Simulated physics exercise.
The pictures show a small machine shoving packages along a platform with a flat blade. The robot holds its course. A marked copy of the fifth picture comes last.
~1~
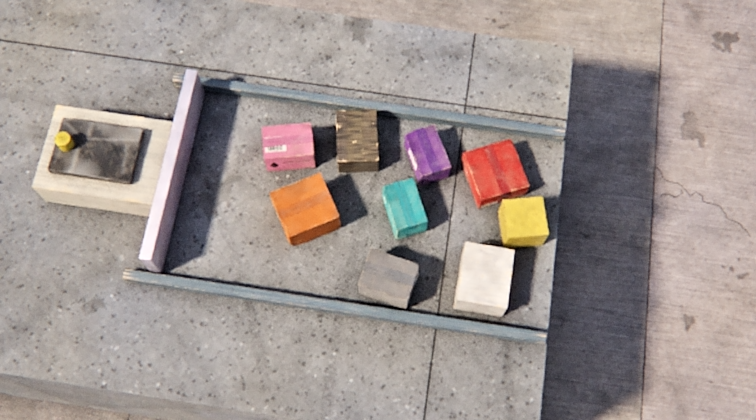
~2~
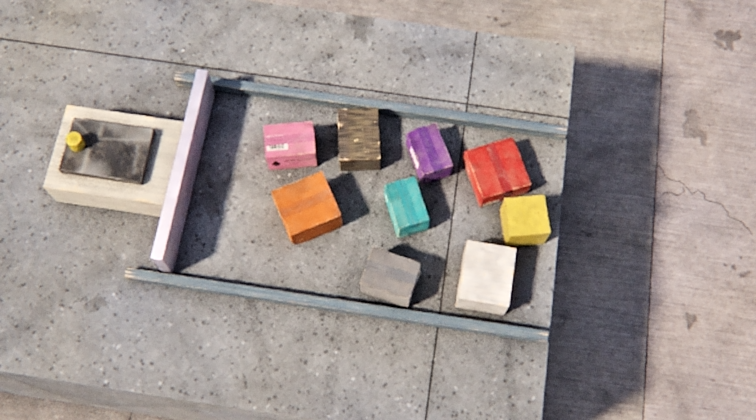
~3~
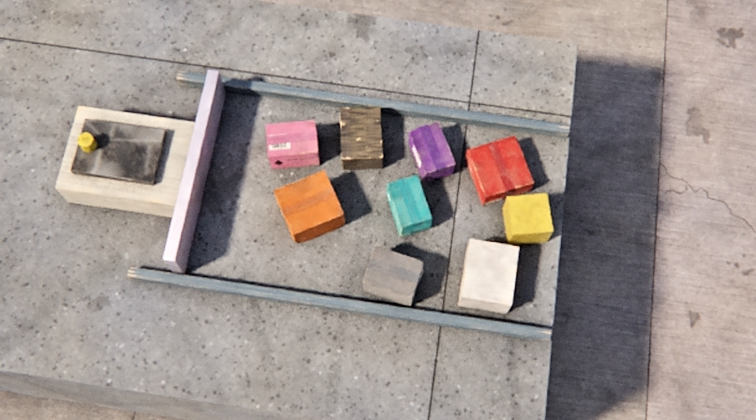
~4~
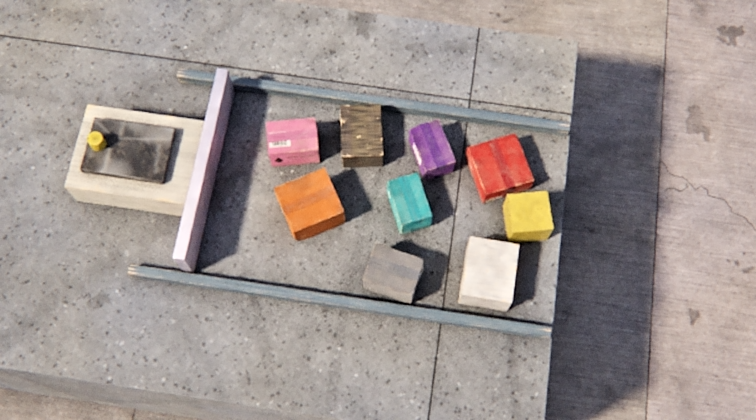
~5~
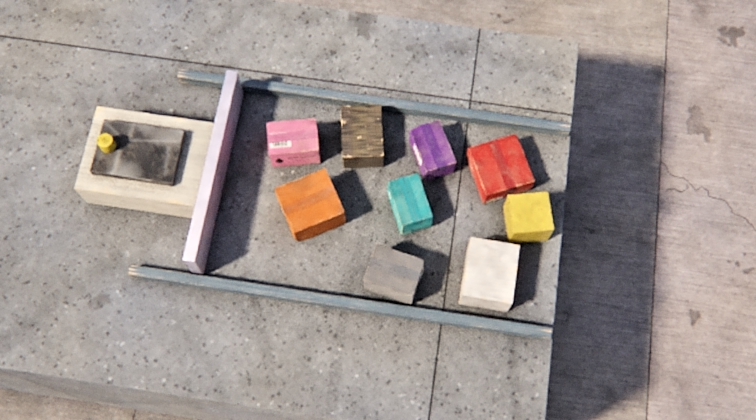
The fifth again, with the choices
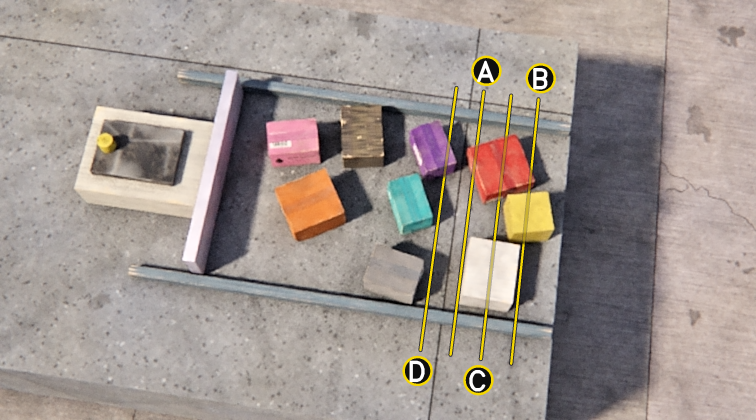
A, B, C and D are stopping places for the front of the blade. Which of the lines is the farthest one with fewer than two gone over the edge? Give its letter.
Stop at D.
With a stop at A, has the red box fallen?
Yes.
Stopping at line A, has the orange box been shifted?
Yes.
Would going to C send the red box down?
Yes.
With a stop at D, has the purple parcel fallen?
No.
On the marked copy, A at (468, 217); B at (526, 225); C at (497, 221); D at (439, 212).
Following D. Soon after the start, robot (226, 164); black crate (380, 138); pink parcel (334, 151).
Later, robot (306, 176); red box (535, 173); purple parcel (494, 151).
In the end, robot (369, 185); red box over the edge; yellow crate (550, 221); one fallen.
As for the rest, A drops three; B drops six; C drops six.
